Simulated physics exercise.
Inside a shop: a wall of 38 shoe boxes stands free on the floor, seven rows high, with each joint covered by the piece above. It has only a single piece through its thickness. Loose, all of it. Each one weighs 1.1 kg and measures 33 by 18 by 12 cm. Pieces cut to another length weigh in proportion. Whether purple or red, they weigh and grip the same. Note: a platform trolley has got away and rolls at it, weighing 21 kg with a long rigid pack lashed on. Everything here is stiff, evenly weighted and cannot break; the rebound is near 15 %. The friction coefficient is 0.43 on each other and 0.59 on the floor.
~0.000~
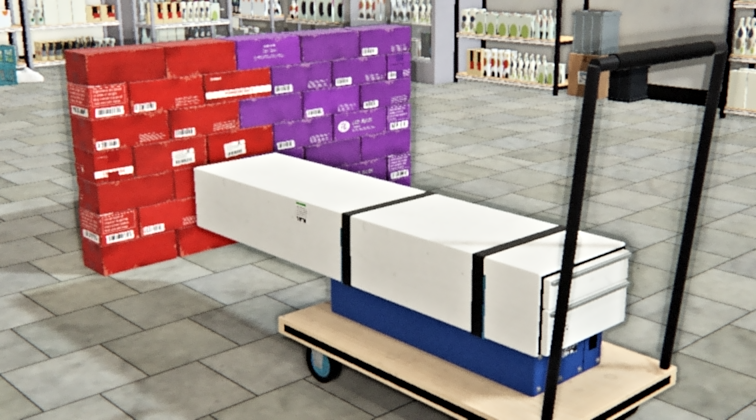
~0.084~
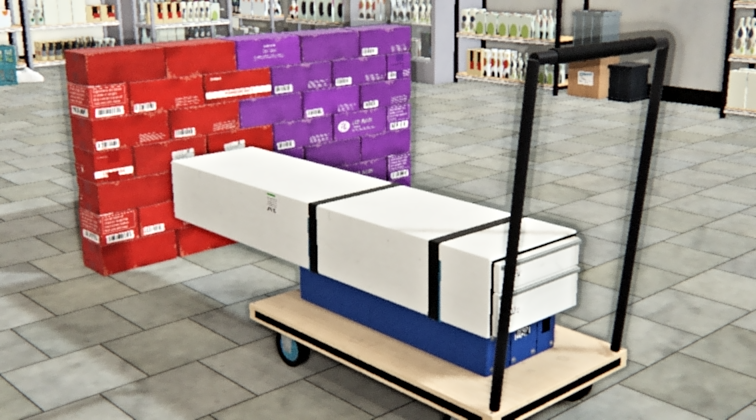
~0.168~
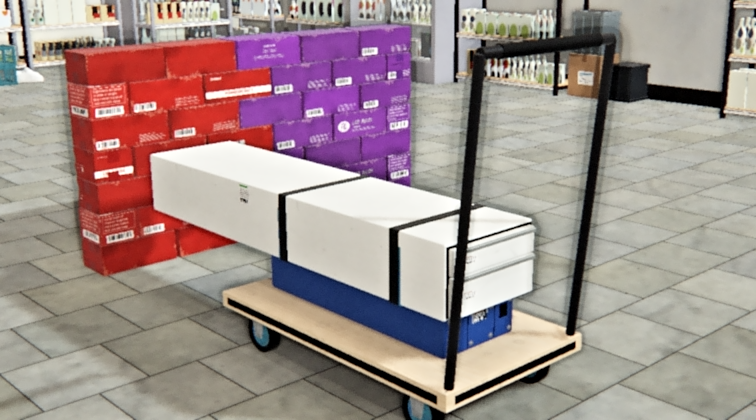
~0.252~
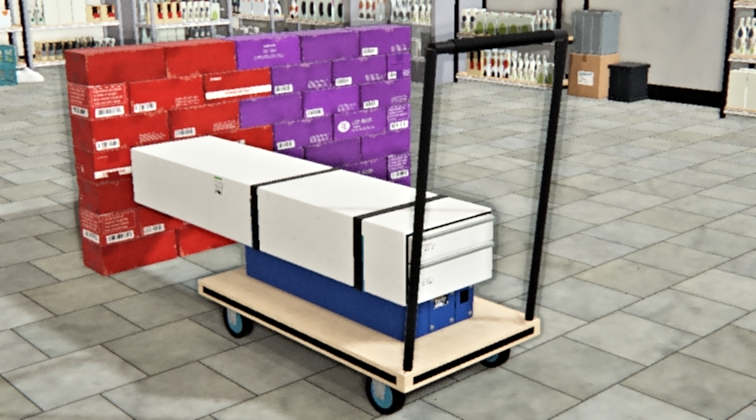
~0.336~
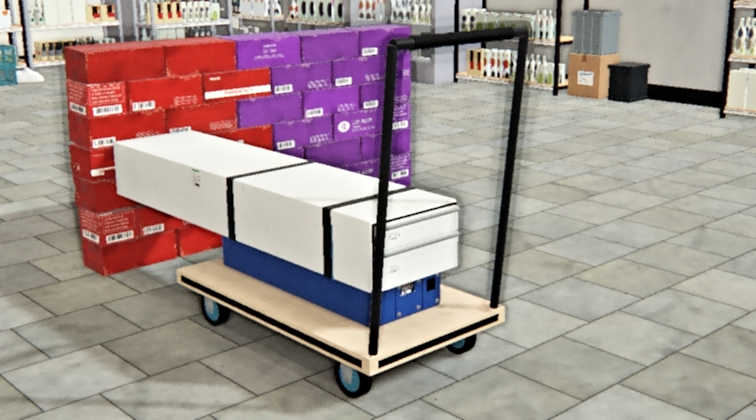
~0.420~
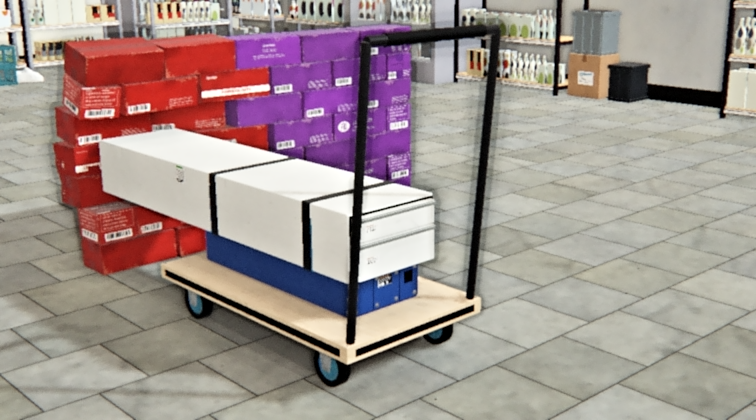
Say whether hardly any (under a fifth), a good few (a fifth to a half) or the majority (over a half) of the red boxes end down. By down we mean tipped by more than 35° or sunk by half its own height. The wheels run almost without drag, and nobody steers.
The majority of them end down.
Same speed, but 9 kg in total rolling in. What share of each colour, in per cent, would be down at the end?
Down at the end: Red 90 per cent, purple 20 per cent.
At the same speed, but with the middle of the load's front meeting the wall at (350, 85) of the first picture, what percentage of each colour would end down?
Per cent down - red: 0, purple: 40.
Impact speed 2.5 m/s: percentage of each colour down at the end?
You'd end up with red at 70 per cent down and purple at 0 per cent.
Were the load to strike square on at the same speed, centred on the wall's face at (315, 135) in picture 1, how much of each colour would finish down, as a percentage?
Down at the end: Red 40 percent, purple 70 percent.
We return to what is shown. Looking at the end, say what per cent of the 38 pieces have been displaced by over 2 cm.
Share: 55 in a hundred.
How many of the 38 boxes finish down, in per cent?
45 %.
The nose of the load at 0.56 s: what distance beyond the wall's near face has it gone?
About 25 cm.
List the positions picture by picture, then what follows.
In the first frame (each place is the centre of the face we see best), load (204, 189) 56 cm short of the wall; top red box (127, 67); top purple box (331, 47); all as stacked.
Load (181, 181) 41 cm short of the wall; top red box (127, 67), in the second frame.
Load (159, 174) 26 cm short of the wall; top red box (127, 67), in the third frame.
Load (139, 167) 11 cm short of the wall; top red box (127, 67), in the fourth frame.
Load (122, 161) 28 mm into the wall's line; top red box (126, 65); 8 have shifted, in the fifth frame.
Load (107, 158) 13 cm into the wall's line; top red box (126, 69) tilted 14°; top purple box (332, 47); 13 have shifted, in the sixth frame.
By 0.56 s, load 27 cm past the wall's line, still rolling; 2 of the 17 red boxes down (2 of 38 in all colours); top red box tilted 34°, 8 cm lower.
By 0.86 s, load 53 cm past the wall's line, still rolling; 10 of the 17 red boxes down (10 of 38 in all colours); top red box on its side; top purple box tilted 16°.
By 1.16 s, load 74 cm past the wall's line, still rolling; 13 of the 17 red boxes down (17 of 38 in all colours); top red box on its side; top purple box tilted 52°, 7 cm lower.
By 1.50 s, load 88 cm past the wall's line, still rolling; 14 of the 17 red boxes down (18 of 38 in all colours); top red box on its side; top purple box on its side.
When it is over (2.7 s), load 96 cm past the wall's line, stopped; 14 of the 17 red boxes down (18 of 38 in all colours); top red box on its side; top purple box on its side. That is 82 per cent. In pixels of the last frame, middles, top red box near (20, 108), top purple box near (311, 158).
